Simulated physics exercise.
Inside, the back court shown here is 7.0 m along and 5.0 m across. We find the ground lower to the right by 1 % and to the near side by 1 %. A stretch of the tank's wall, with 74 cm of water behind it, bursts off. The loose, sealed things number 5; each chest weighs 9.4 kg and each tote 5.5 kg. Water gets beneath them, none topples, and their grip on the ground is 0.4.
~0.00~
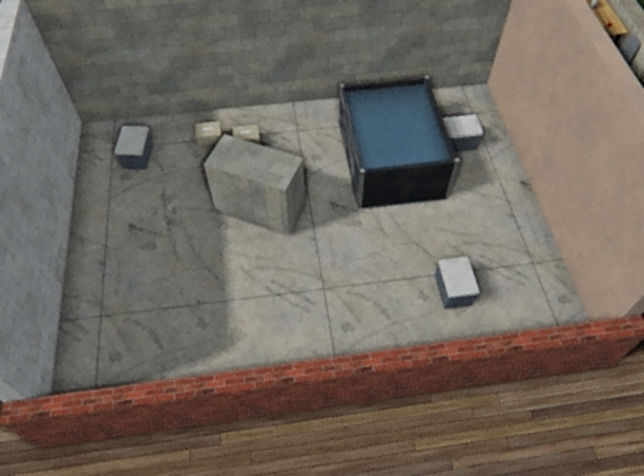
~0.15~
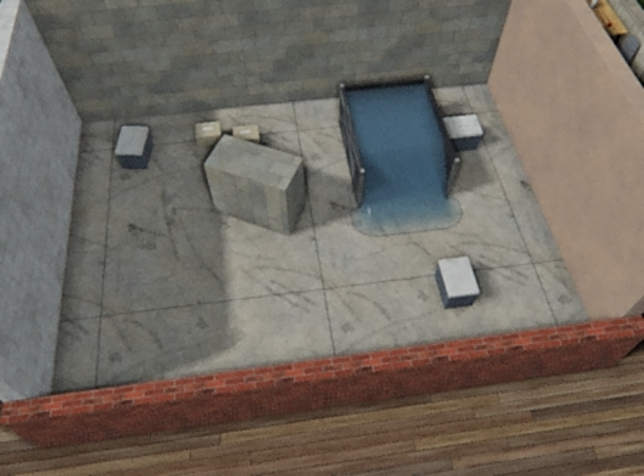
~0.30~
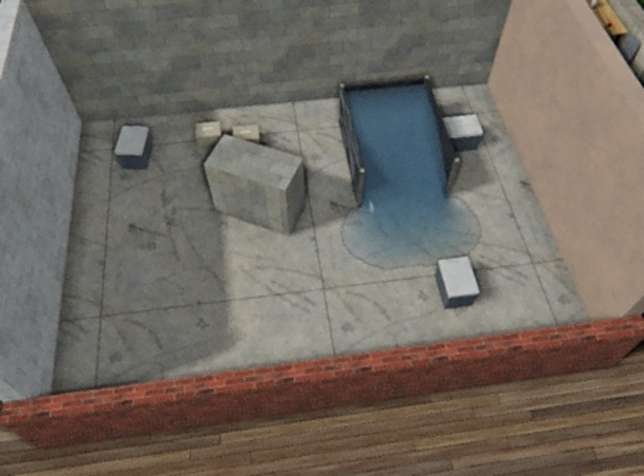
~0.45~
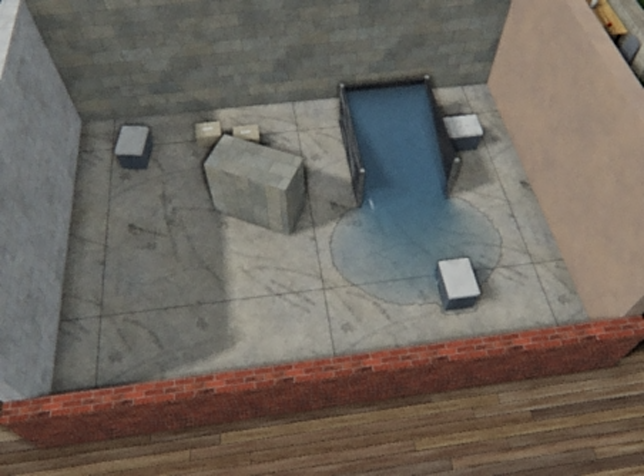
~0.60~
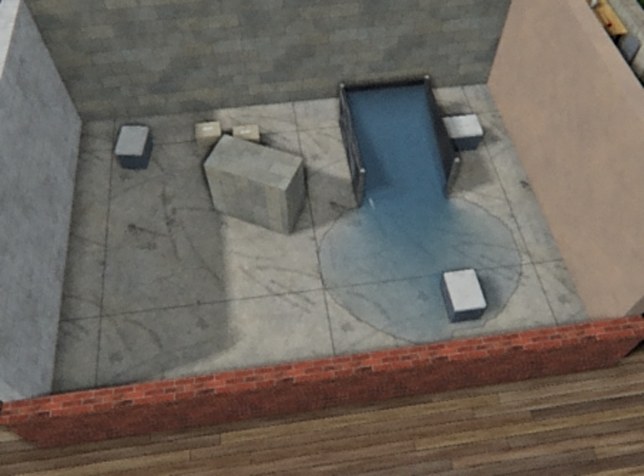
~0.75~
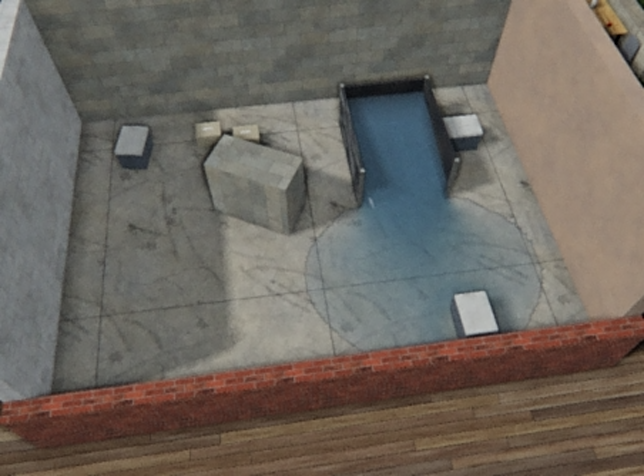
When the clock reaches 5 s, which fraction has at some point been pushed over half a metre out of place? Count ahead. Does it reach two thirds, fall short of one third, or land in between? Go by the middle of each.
It is a medium share, a third or more but below two thirds.
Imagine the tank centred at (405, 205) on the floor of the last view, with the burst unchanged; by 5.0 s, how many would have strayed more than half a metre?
Then 2 of them would.
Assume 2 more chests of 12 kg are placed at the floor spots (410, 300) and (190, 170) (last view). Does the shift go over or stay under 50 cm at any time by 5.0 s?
One by one I'd say farther than that and not that far.
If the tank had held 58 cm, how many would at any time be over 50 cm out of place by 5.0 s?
Under that setup the answer is 2.
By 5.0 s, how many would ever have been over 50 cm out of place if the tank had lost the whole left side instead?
The count would be 3.
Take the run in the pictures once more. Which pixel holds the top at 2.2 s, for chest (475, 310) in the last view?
Around (527, 311).
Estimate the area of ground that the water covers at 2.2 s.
I'd put it close to 14 m2.
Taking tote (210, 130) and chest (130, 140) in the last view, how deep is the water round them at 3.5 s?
First about 0 cm, second about 0 cm.
After 1.1 s 1 of 5 are over 50 cm from their spots; 1 afloat.
After 2.2 s 1 of 5 are over 50 cm from their spots; 1 afloat.
After 3.5 s 1 of 5 are over 50 cm from their spots; 1 afloat.
After 5.0 s 2 of 5 are over 50 cm from their spots, and 2 have been at some point; 2 afloat.
